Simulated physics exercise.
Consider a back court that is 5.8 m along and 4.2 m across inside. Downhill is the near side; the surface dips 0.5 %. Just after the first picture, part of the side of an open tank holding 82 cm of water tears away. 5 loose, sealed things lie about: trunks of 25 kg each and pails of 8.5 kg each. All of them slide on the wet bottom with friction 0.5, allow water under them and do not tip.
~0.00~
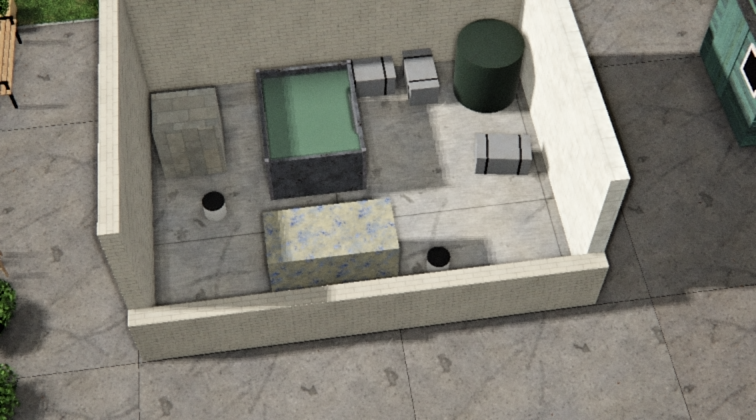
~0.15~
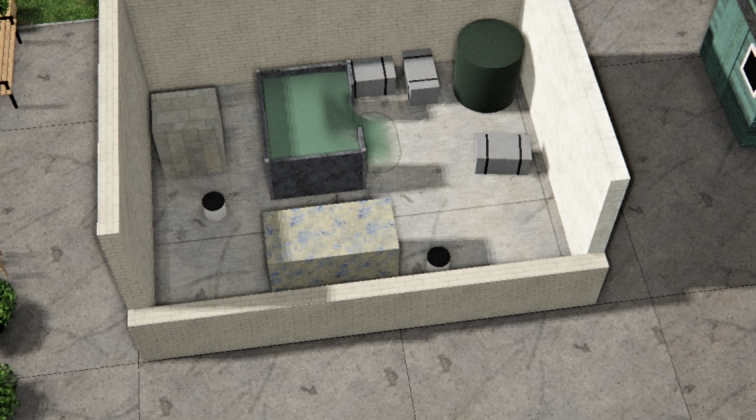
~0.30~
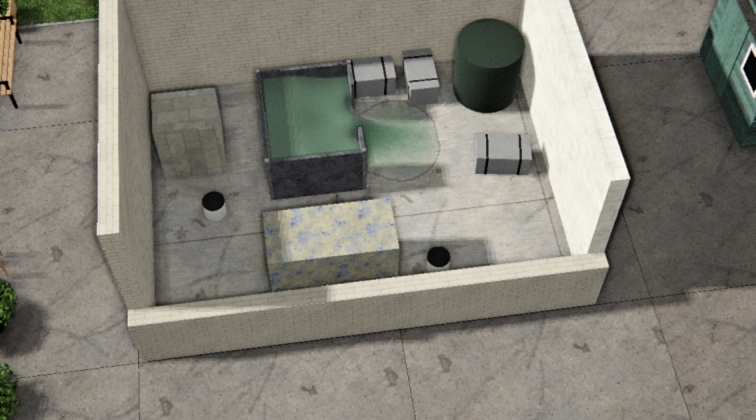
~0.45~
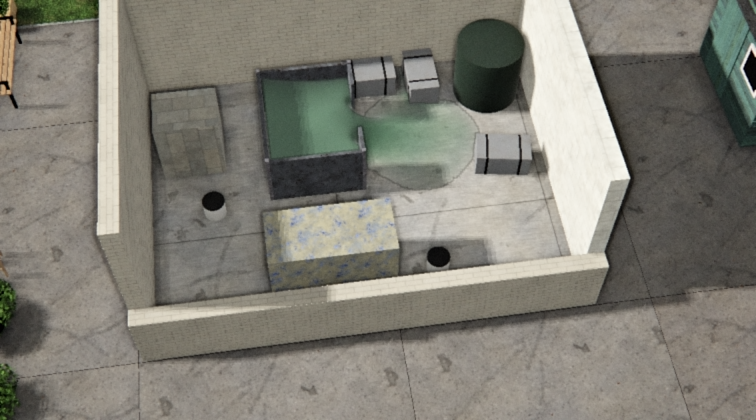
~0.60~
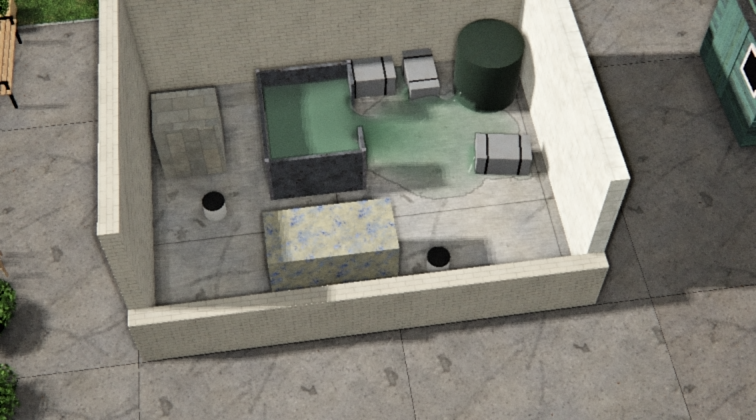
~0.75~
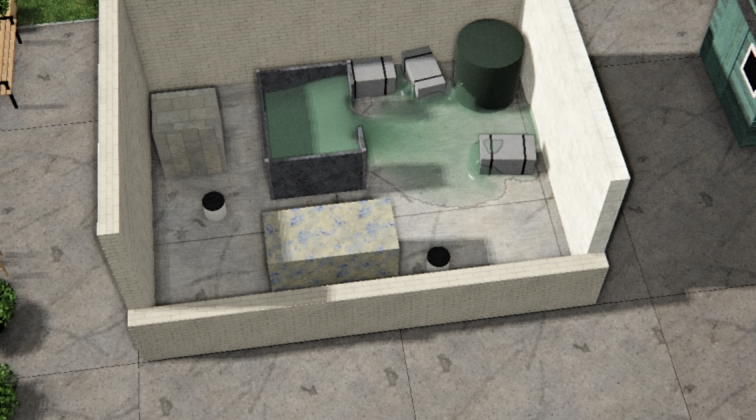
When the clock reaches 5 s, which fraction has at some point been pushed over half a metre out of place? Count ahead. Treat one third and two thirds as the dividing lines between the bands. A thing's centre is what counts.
Expect the moved ones to number two thirds or more.
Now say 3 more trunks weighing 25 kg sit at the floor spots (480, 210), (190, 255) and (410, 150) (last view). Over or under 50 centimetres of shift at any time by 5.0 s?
First exceeds it, second falls shy, third exceeds it.
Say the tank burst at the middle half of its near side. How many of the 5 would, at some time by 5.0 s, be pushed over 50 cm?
That would give 2.
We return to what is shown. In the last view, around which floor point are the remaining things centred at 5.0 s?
That lands at roughly (330, 155).
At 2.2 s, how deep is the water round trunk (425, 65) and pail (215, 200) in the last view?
Close to 17 and 0 centimetres.
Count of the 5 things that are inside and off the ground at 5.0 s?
The count is 2.
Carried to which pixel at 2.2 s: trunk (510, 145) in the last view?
Close to pixel (520, 210).
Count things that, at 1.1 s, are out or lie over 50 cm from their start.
I count 0.
After 1.1 s 0 of 5 are over 50 cm from their spots; 1 afloat.
After 2.2 s 1 of 5 are over 50 cm from their spots; 1 afloat.
After 3.5 s 4 of 5 are over 50 cm from their spots; 2 afloat.
After 5.0 s 4 of 5 are over 50 cm from their spots, and 4 have been at some point; 2 afloat.
